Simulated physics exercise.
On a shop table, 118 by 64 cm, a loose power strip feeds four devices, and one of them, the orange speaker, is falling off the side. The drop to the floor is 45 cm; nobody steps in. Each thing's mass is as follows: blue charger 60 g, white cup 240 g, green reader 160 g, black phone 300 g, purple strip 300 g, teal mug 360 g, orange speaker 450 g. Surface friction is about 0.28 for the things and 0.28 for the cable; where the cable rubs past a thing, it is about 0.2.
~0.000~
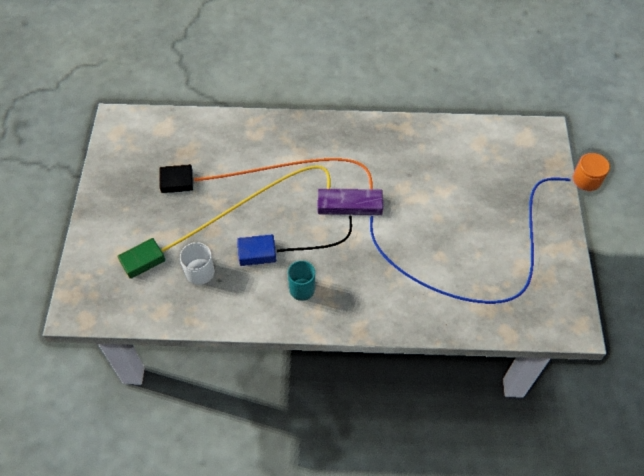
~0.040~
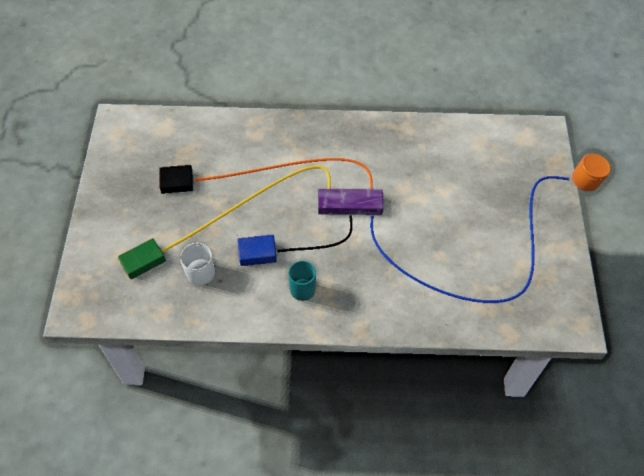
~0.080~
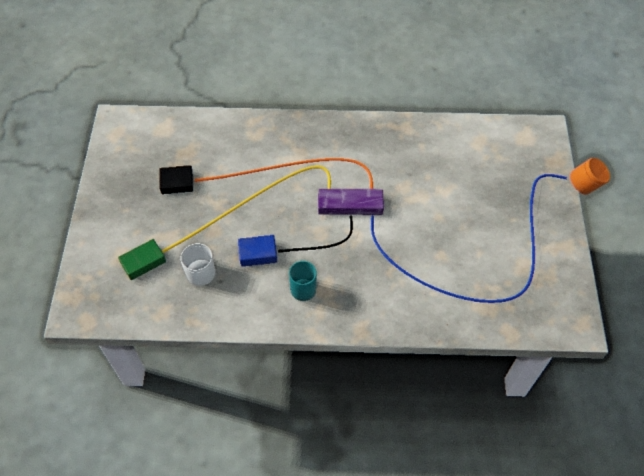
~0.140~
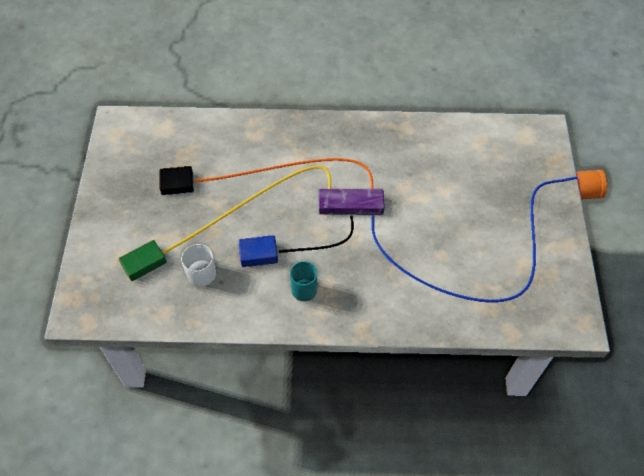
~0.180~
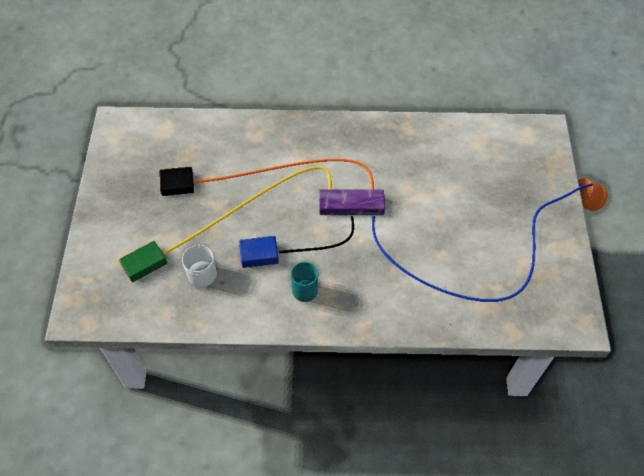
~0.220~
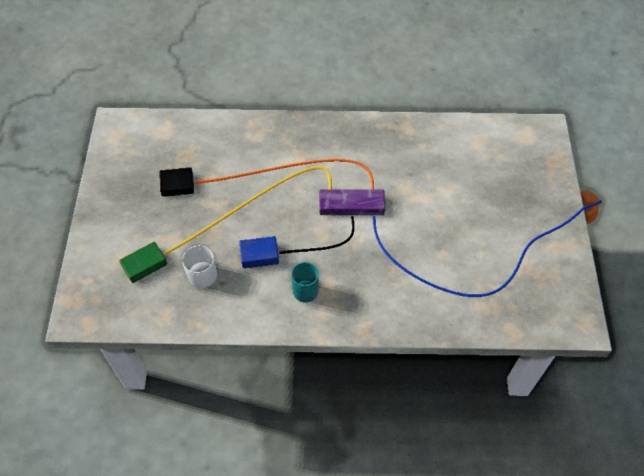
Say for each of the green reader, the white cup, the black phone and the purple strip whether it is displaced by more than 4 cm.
At the end, I expect the green reader to hold its position; I expect the white cup to hold its position; I expect the black phone to hold its position; I expect the purple strip to change position.
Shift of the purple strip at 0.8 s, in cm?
7 cm.
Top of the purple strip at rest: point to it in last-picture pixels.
(381, 195).
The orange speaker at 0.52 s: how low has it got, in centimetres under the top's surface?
Depth below the top: Around 40 cm.
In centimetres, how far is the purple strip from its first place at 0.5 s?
6 centimetres or so.
By 0.5 s, the strip's end of the blue cable at (401, 197); purple strip 6 cm off its start, blue charger 16 cm off its start, orange speaker over the edge.
By 0.8 s, the strip's end of the blue cable at (404, 195); purple strip 7 cm off its start, blue charger 17 cm off its start, orange speaker over the edge.
By 1.1 s, the strip's end of the blue cable at (404, 195); purple strip 7 cm off its start at (381, 195), blue charger 17 cm off its start at (330, 224), orange speaker over the edge.
By 1.4 s, the strip's end of the blue cable at (404, 195); purple strip 7 cm off its start, blue charger 17 cm off its start, orange speaker over the edge.
By 2.6 s, the strip's end of the blue cable at (404, 195); purple strip 7 cm off its start at (381, 195), white cup 0 cm off its start at (198, 259), black phone 0 cm off its start at (176, 179), green reader 0 cm off its start at (142, 259).
